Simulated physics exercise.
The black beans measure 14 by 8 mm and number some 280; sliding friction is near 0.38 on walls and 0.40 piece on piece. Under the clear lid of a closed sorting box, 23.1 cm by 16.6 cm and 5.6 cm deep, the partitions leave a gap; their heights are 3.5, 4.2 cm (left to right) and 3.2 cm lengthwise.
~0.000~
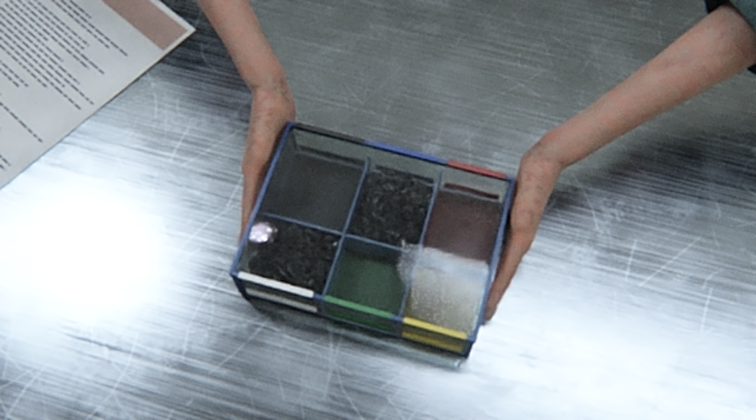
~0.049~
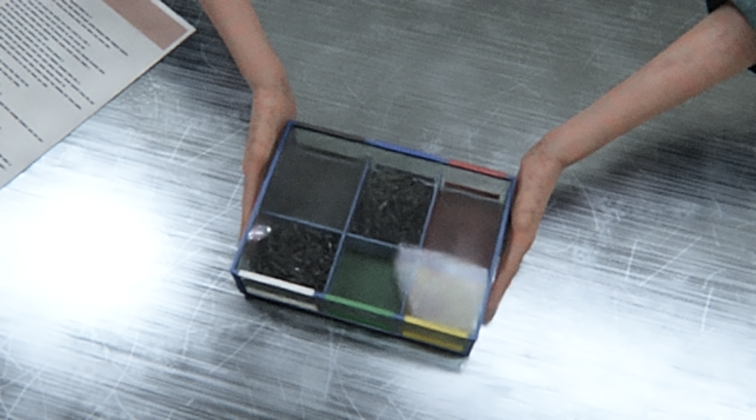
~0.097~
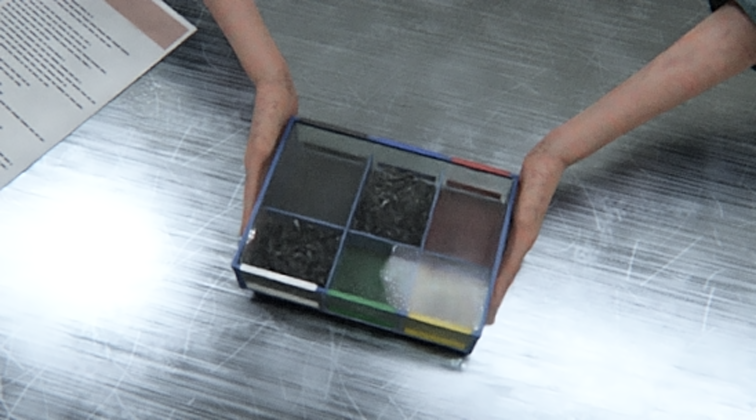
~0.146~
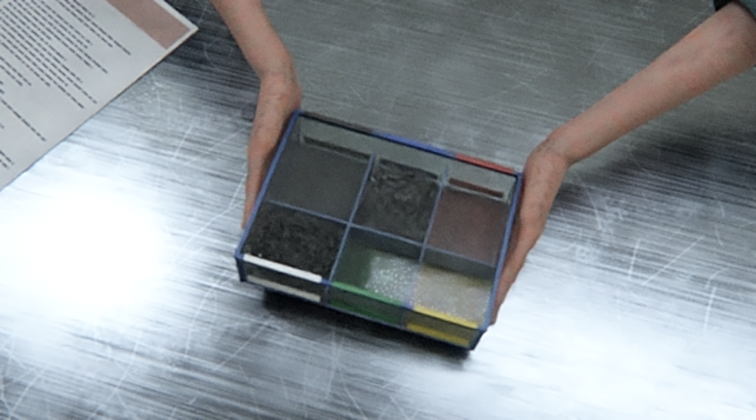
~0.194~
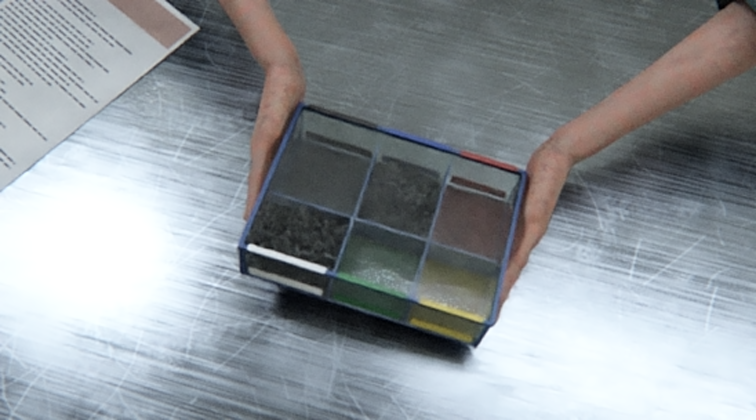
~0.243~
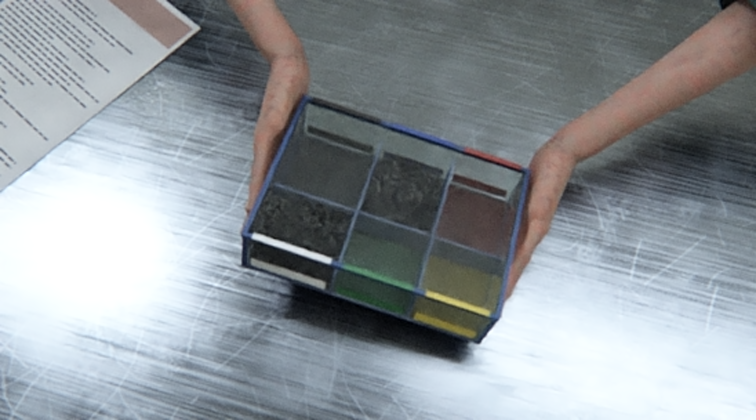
To begin with, two hands hold a clear-lidded, six-section box above a scratched metal table, with black pieces in two sections and pale material by the yellow mark. As the hands tilt the box slightly, front edge rising, the pale patch spreads left into the green-marked section, then thins from view.
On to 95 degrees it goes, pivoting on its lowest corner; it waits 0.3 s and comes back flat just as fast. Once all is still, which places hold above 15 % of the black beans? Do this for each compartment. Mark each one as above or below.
Marked: Red below; blue above; green below; yellow below; white below; black below.
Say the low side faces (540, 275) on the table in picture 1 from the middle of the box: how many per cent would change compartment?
55 %.
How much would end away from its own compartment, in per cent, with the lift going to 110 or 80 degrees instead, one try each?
About 55 and 35 per cent.
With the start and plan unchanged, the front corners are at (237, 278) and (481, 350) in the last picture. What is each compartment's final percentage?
Red 0, blue 5, green 35, yellow 15, white 40, black 0.
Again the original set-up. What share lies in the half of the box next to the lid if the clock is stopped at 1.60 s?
Close to 60 in a hundred.
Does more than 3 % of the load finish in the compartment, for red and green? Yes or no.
So red is a pass and green is a miss.
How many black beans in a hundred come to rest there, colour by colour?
The red one ends with 10, blue 80, green 0, yellow 0, white 5 and black 5 per cent.
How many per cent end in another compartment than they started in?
Estimate: Some 50 %.
After 1.60 s, tilt 95 degrees; red 5 %, blue 70 %, white 15 %, black 10 %.
Then, at 2.50 s, tilt 49 degrees; red 5 %, blue 80 %, white 5 %, black 5 %.
Then, at 3.40 s, tilt 0 degrees; red 10 %, blue 80 %, white 5 %, black 5 %.
By 4.0 s all is still; red 10 %, blue 80 %, green 0 %, yellow 0 %, white 5 %, black 5 %.
